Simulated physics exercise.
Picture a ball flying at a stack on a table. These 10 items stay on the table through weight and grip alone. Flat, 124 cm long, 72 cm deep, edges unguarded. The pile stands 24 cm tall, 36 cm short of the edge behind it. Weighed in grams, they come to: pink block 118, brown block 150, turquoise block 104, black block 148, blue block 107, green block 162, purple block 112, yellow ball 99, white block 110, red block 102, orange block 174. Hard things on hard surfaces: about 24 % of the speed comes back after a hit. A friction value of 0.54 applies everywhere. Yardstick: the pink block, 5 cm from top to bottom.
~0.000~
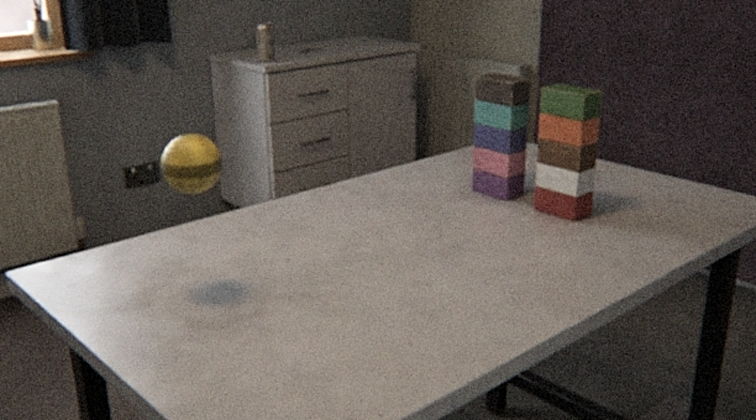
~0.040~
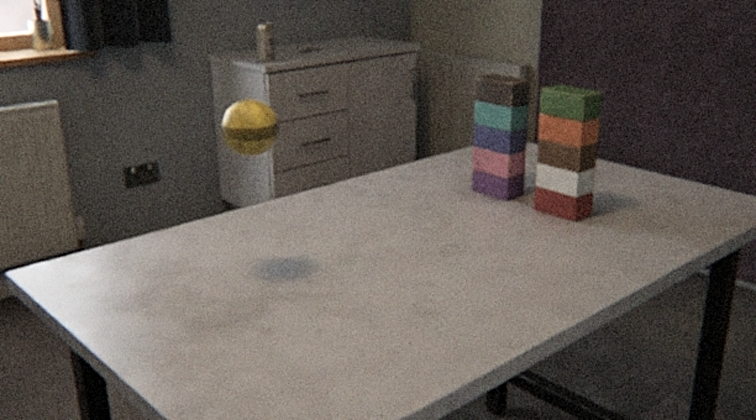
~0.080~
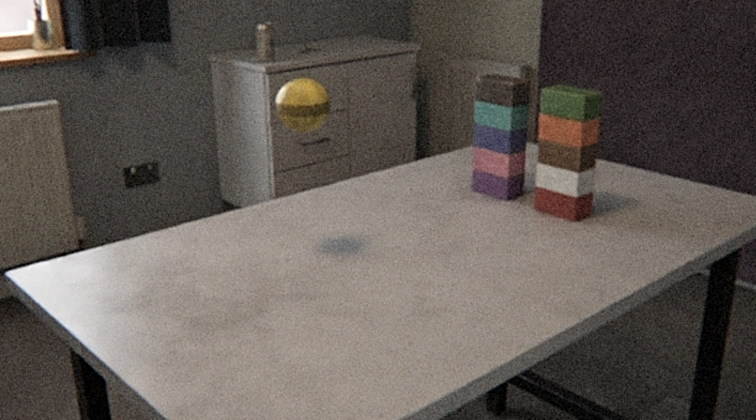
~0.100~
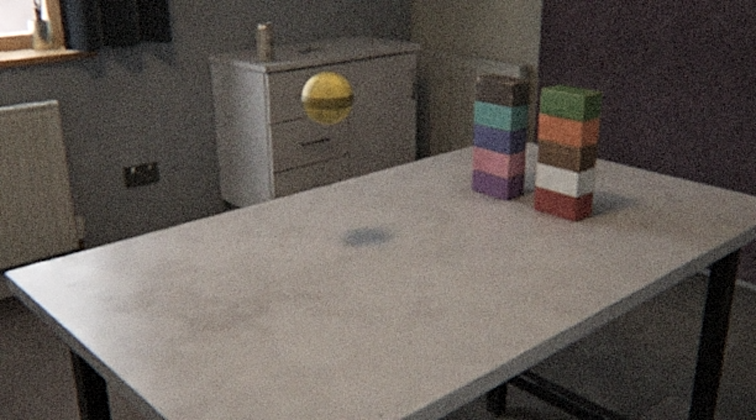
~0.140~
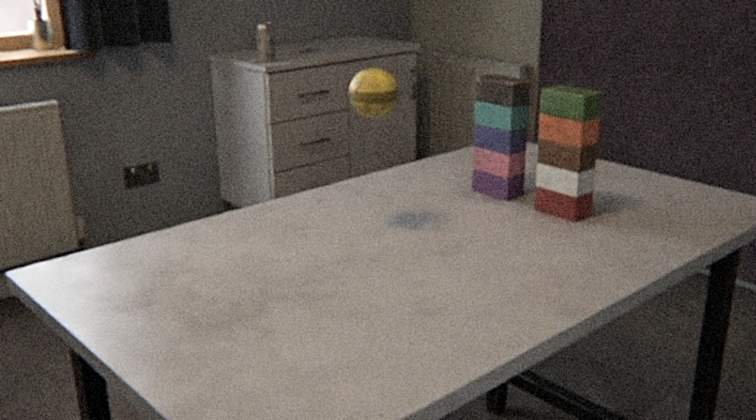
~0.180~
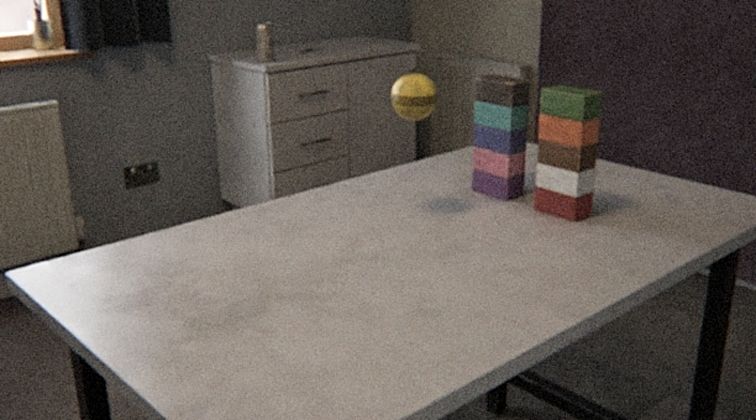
A large pale table with dark legs fills a dim room, seen from slightly above by a still camera, with a white chest of drawers, radiator and dark curtain behind. Two stacks of coloured blocks stand toward the right, the left topped black, the right topped green. A yellow ball moves through the air from the left, rising, then levelling and dipping slightly near the stacks, its shadow sliding along below.
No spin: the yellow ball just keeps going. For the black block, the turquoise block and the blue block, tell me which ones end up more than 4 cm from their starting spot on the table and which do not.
Result: The black block does not stay; the turquoise block does not stay; the blue block does not stay.
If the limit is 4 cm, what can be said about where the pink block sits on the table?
Pink block: Moved.
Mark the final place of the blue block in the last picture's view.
Around pixel (568, 164).
Around 0.38 s, yellow ball near (460, 175); black block at 46° to upright near (509, 96); turquoise block at 19° to upright near (530, 113); blue block at 19° to upright near (518, 133).
Around 0.48 s, yellow ball near (446, 176); turquoise block at 59° to upright near (551, 127); blue block at 56° to upright near (534, 141); black block at 67° to upright near (515, 119).
Around 0.58 s, yellow ball near (440, 177); turquoise block on its side near (571, 146); blue block on its side near (557, 163); black block at 38° to upright near (535, 140).
Around 0.68 s, yellow ball near (437, 177); turquoise block on its side near (590, 154); black block at 68° to upright near (546, 143); blue block on its side near (566, 164).
Finally (1.2 s), on their side or leaning hard on the table, pink block, turquoise block, black block, blue block and purple block; the other 5 still in place (within 4 cm). Final places as that camera would see them, black block near (545, 148), turquoise block near (598, 162).
